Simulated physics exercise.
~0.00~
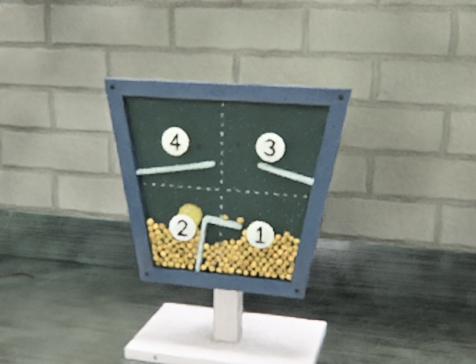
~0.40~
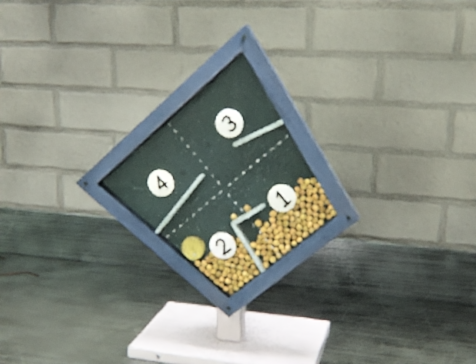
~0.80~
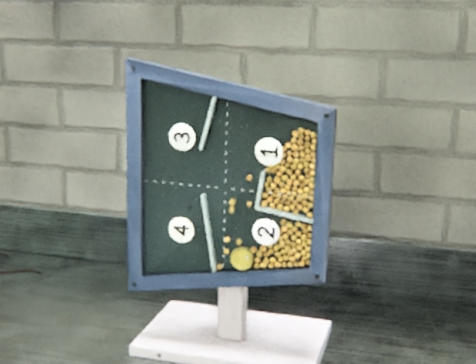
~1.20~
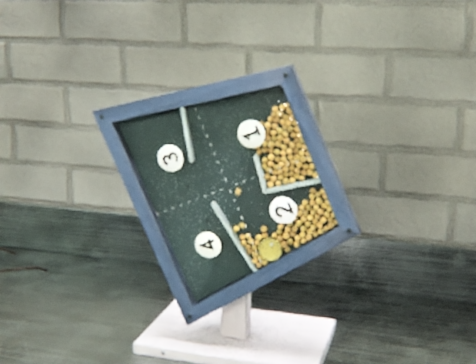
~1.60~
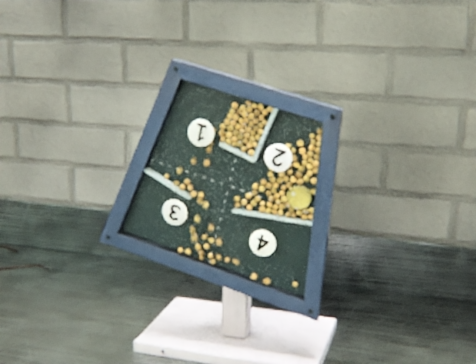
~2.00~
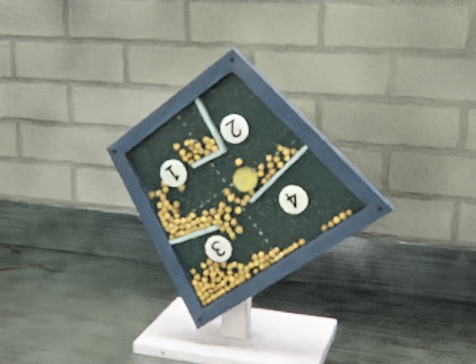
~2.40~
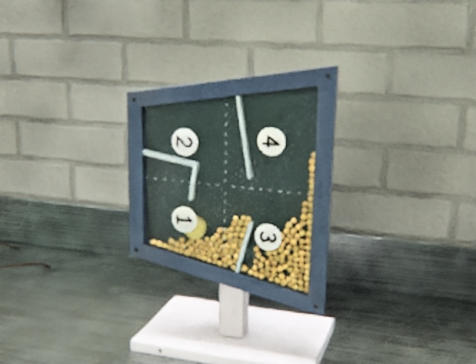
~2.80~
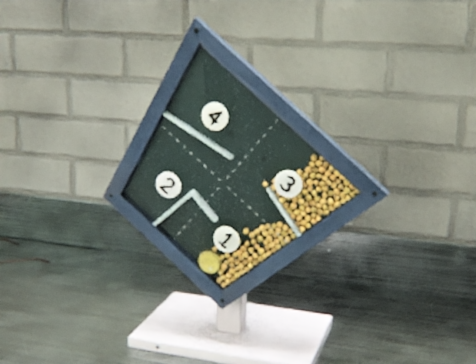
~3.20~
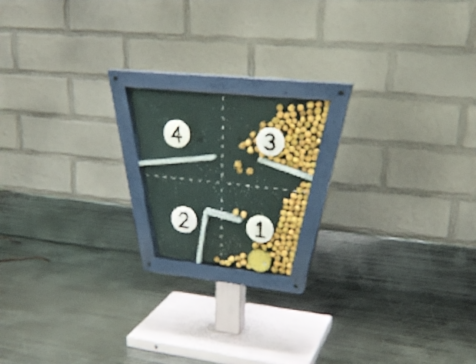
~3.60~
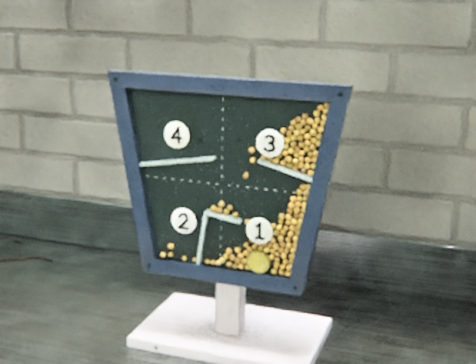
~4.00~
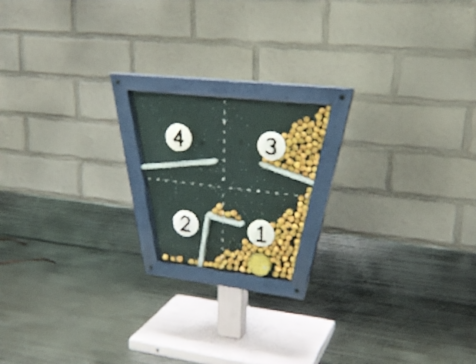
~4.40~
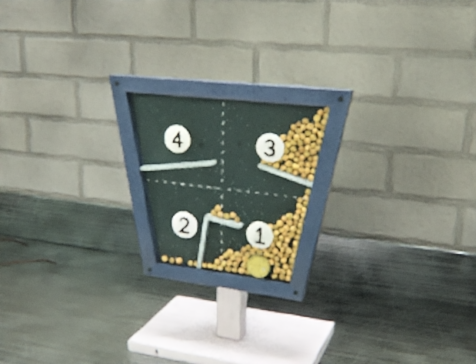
A blue-framed box with a dark green face, numbered quarters and pale inner strips stands on a white post and base before a grey brick wall, seen almost from the front. Chickpeas lie along its bottom, with a yellow disc among them at lower left. The box turns anticlockwise a quarter turn, heaping the chickpeas at right, then continues the same way. They spill across as it tips over, and the disc tumbles along. Upright again, the box stops; chickpeas slide down and settle, mostly along the right side, with the disc at lower right.
